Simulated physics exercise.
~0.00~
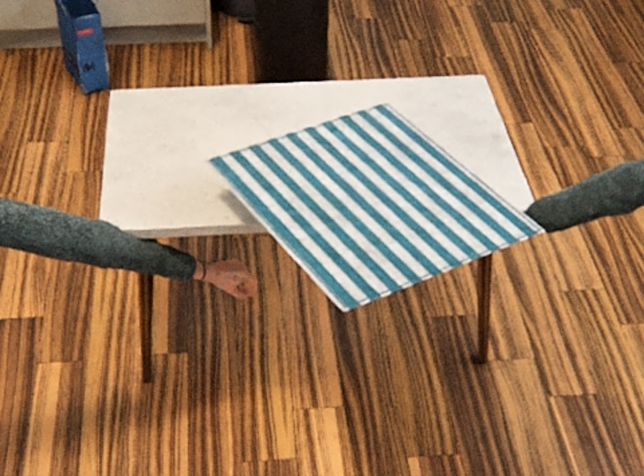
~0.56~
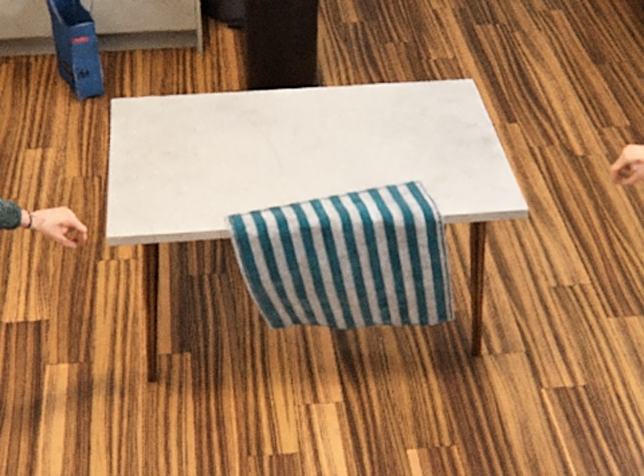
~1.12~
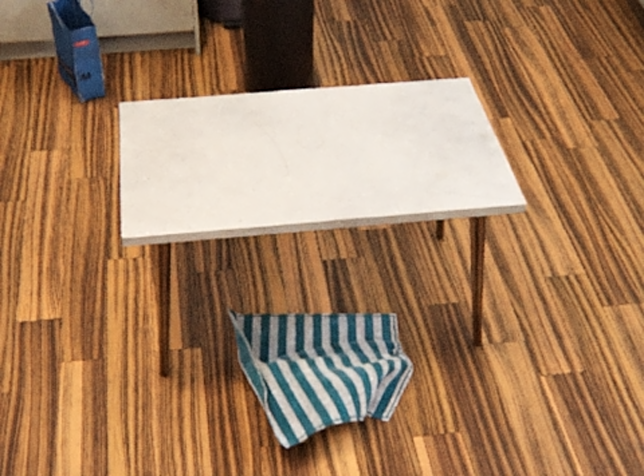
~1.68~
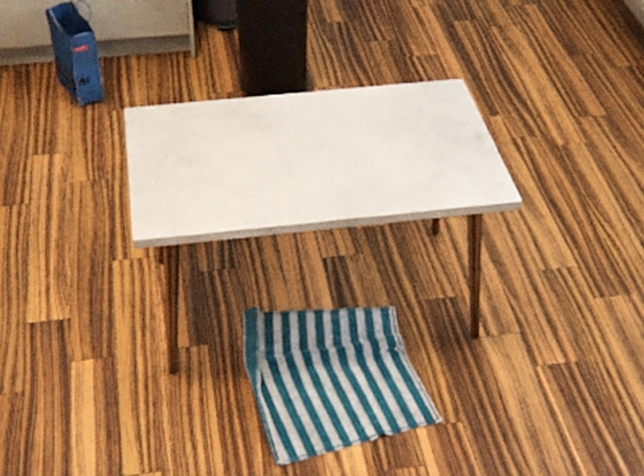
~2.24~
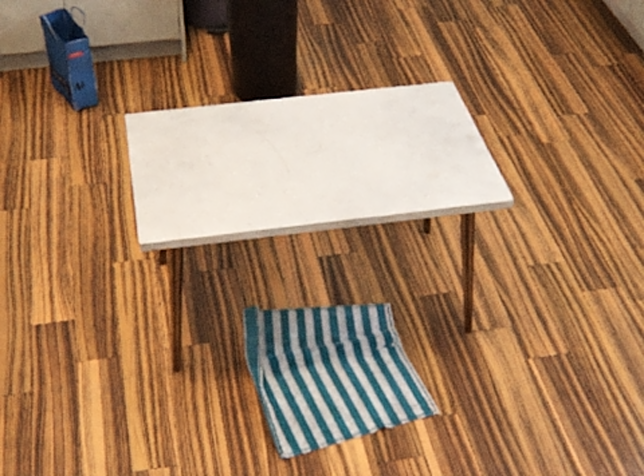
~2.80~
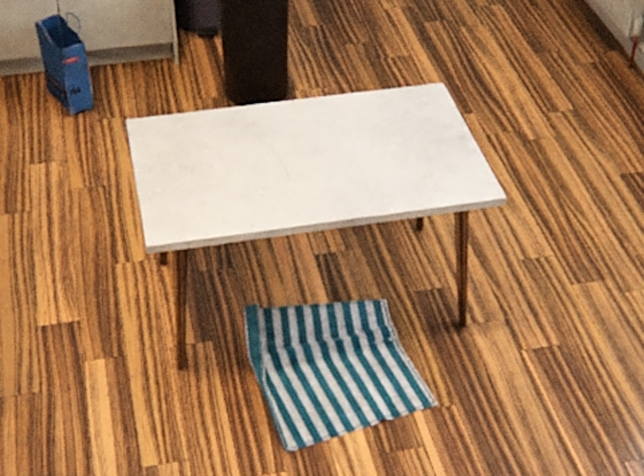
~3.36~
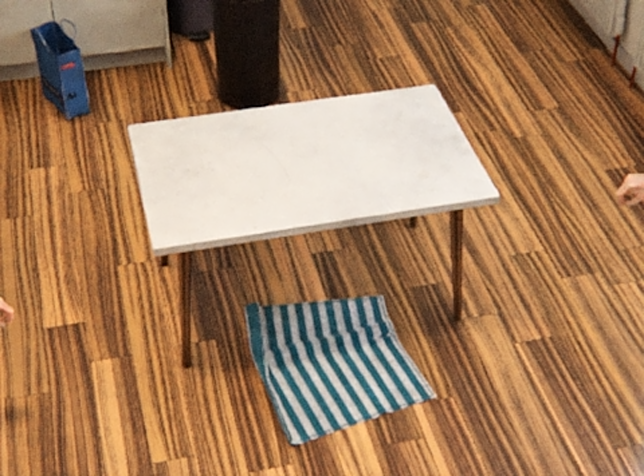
In a room with a striped wood floor, two hands release a teal and white striped towel over the front edge of a pale table; it drapes over the edge, slides off and crumples, then lies partly folded on the floor as the view drifts slightly sideways and hands reappear.
